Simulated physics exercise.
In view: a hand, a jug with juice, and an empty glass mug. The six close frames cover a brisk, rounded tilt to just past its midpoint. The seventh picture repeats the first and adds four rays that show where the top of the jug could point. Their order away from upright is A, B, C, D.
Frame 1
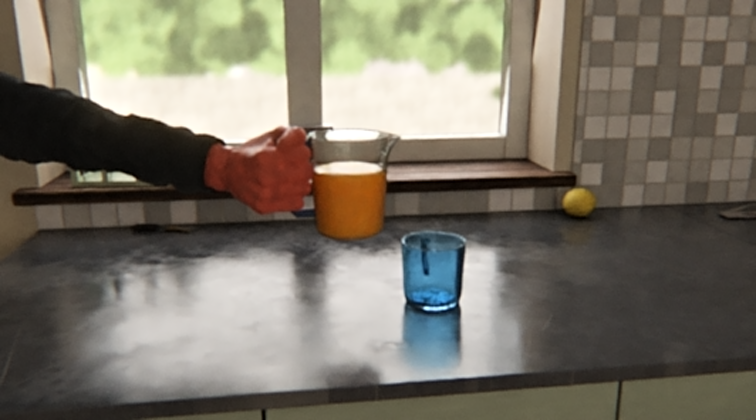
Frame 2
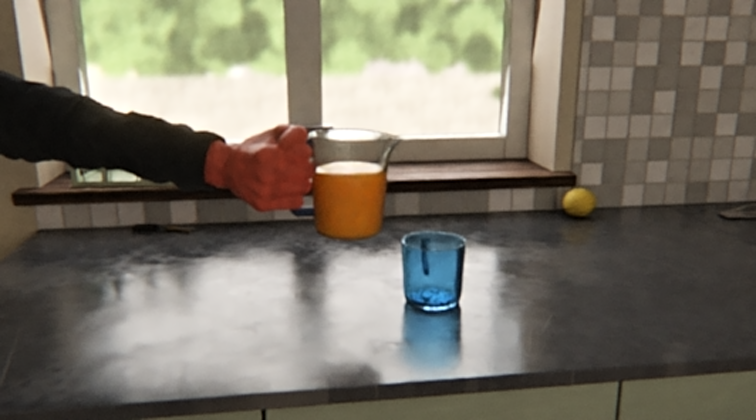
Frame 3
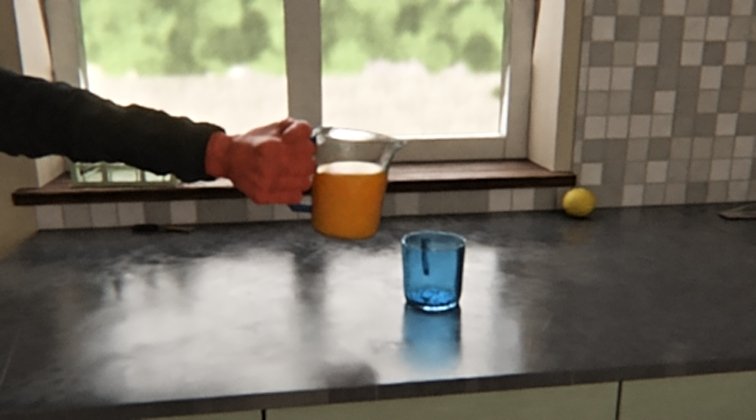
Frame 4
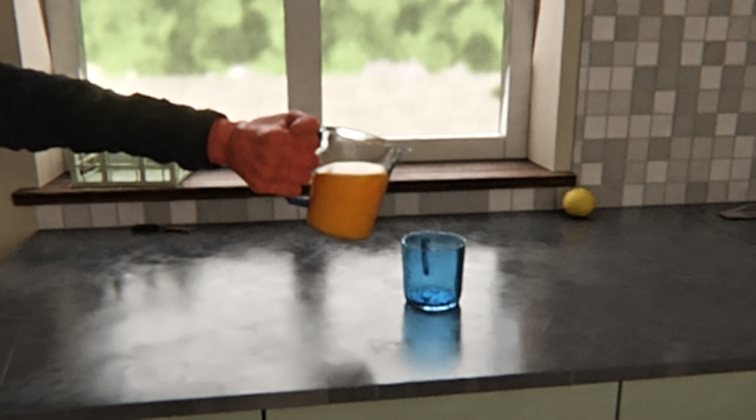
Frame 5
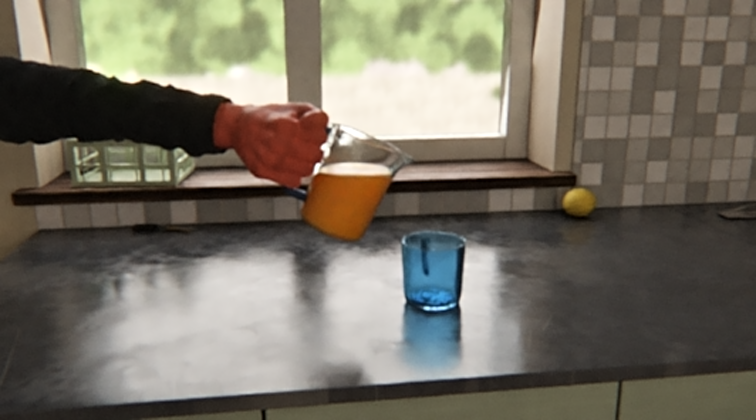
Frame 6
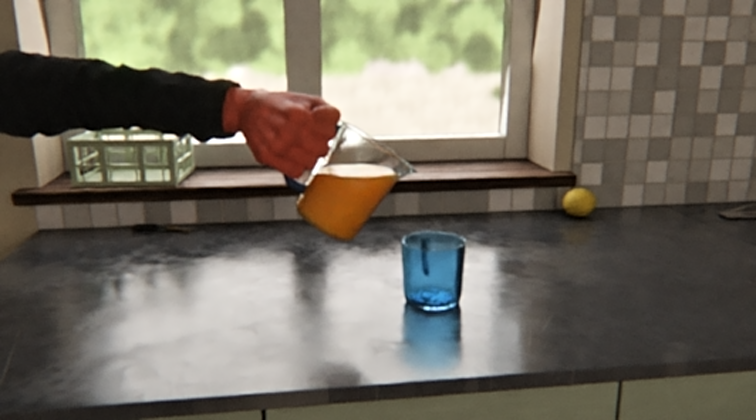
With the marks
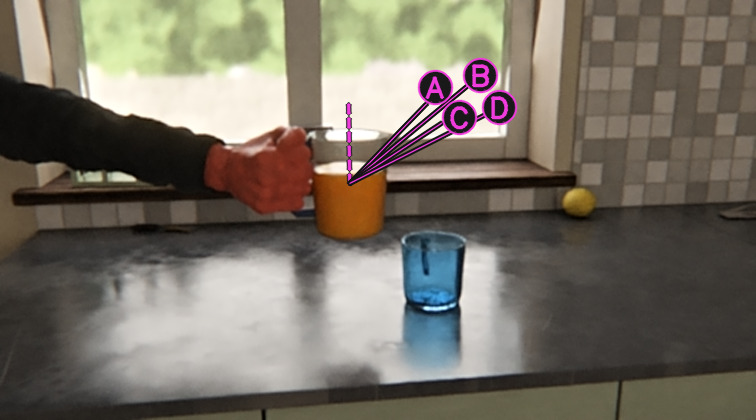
A dark, glossy kitchen counter beneath a bright window is seen from the front and slightly above by a still camera. A reddish hand in a dark sleeve reaches in from the left, holding a clear jug of orange juice near an empty blue glass, with a yellow fruit farther right by the tiles. The hand holds the jug upright, then steadily tilts it rightward, the juice staying inside.
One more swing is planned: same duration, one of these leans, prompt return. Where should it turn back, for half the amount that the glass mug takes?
Go for D.
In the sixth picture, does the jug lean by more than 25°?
Yes, it does.
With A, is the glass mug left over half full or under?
Under half.
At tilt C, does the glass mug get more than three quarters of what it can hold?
No, less.
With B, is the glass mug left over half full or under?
Under.
On the marked copy, A at (426, 103); B at (467, 85); C at (441, 123); D at (484, 115).
For tilt A, the glass mug ends with about 8 % of what it can hold.
For tilt B, the glass mug ends with about 18 % of what it can hold.
For tilt C, the glass mug ends with about 31 % of what it can hold.
For tilt D, the glass mug ends with about 49 % of what it can hold.
